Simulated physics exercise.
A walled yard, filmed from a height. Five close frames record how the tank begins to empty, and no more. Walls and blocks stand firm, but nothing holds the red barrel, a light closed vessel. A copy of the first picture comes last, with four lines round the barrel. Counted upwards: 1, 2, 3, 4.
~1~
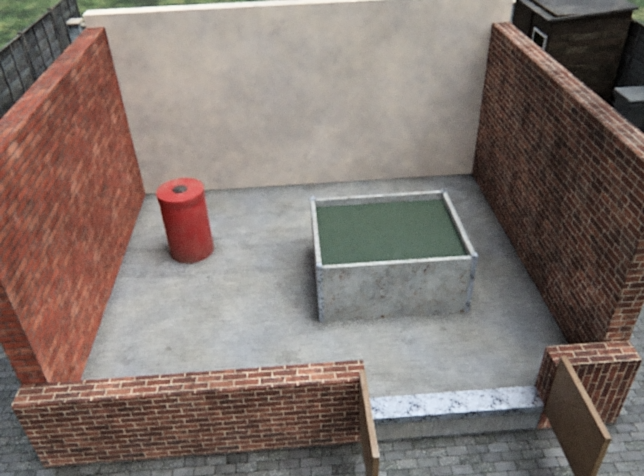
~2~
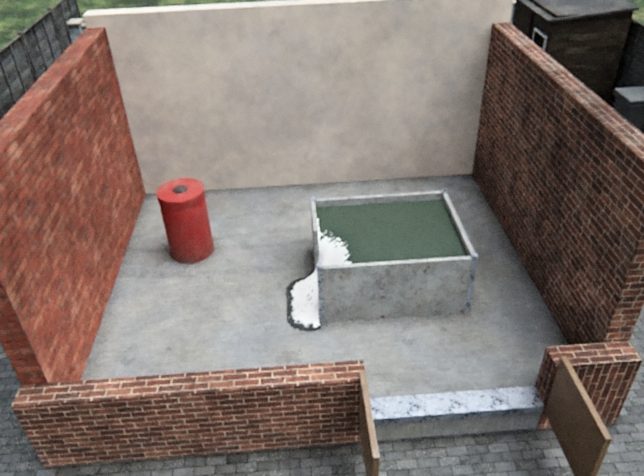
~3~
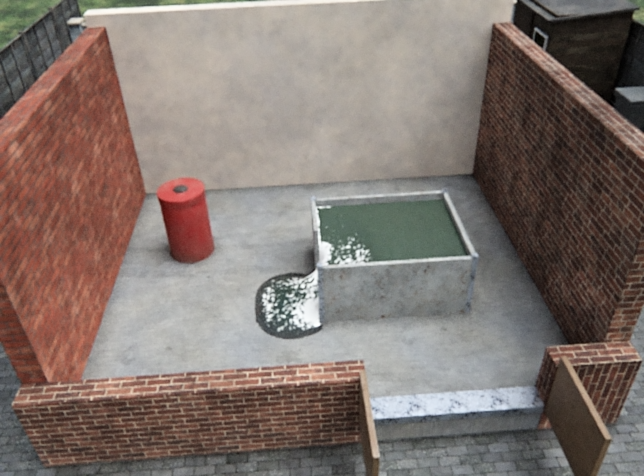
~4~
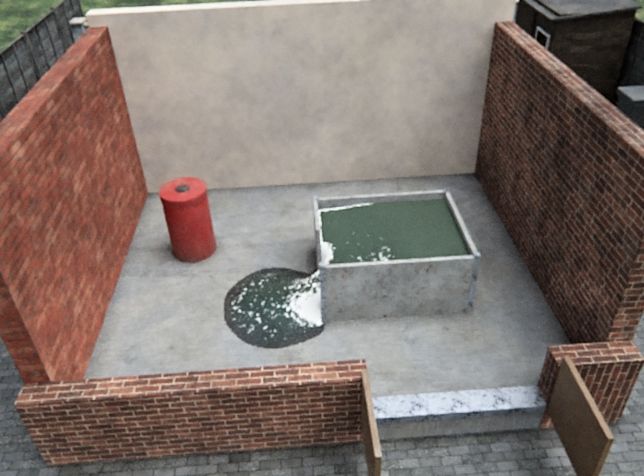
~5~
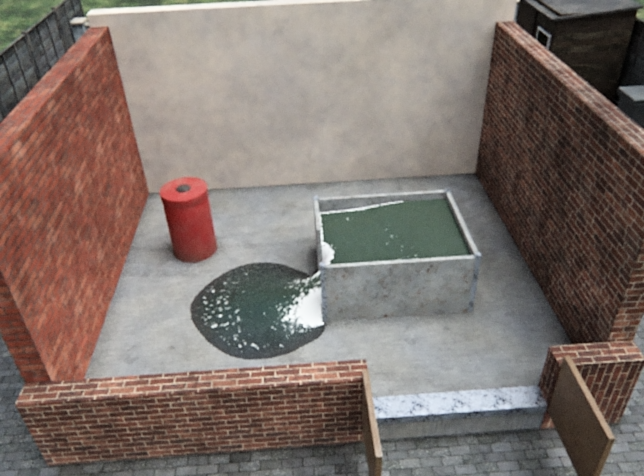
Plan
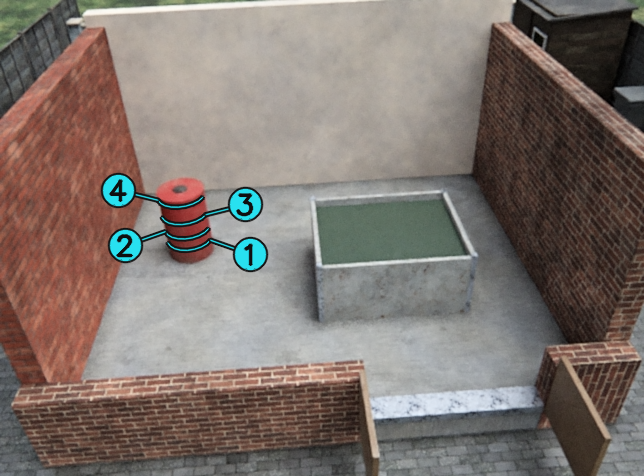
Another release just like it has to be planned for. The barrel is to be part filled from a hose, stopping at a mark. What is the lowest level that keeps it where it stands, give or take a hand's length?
Use mark 1.
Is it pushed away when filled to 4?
No, not at all.
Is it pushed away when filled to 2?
No.
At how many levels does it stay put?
All of them.
On the marked copy, 1 at (187, 250); 2 at (185, 238); 3 at (181, 224); 4 at (178, 207); from the bottom up 1, 2, 3, 4.
Choosing 1, it does not move.
Choosing 2, it does not move.
Choosing 3, it does not move.
Choosing 4, it does not move.
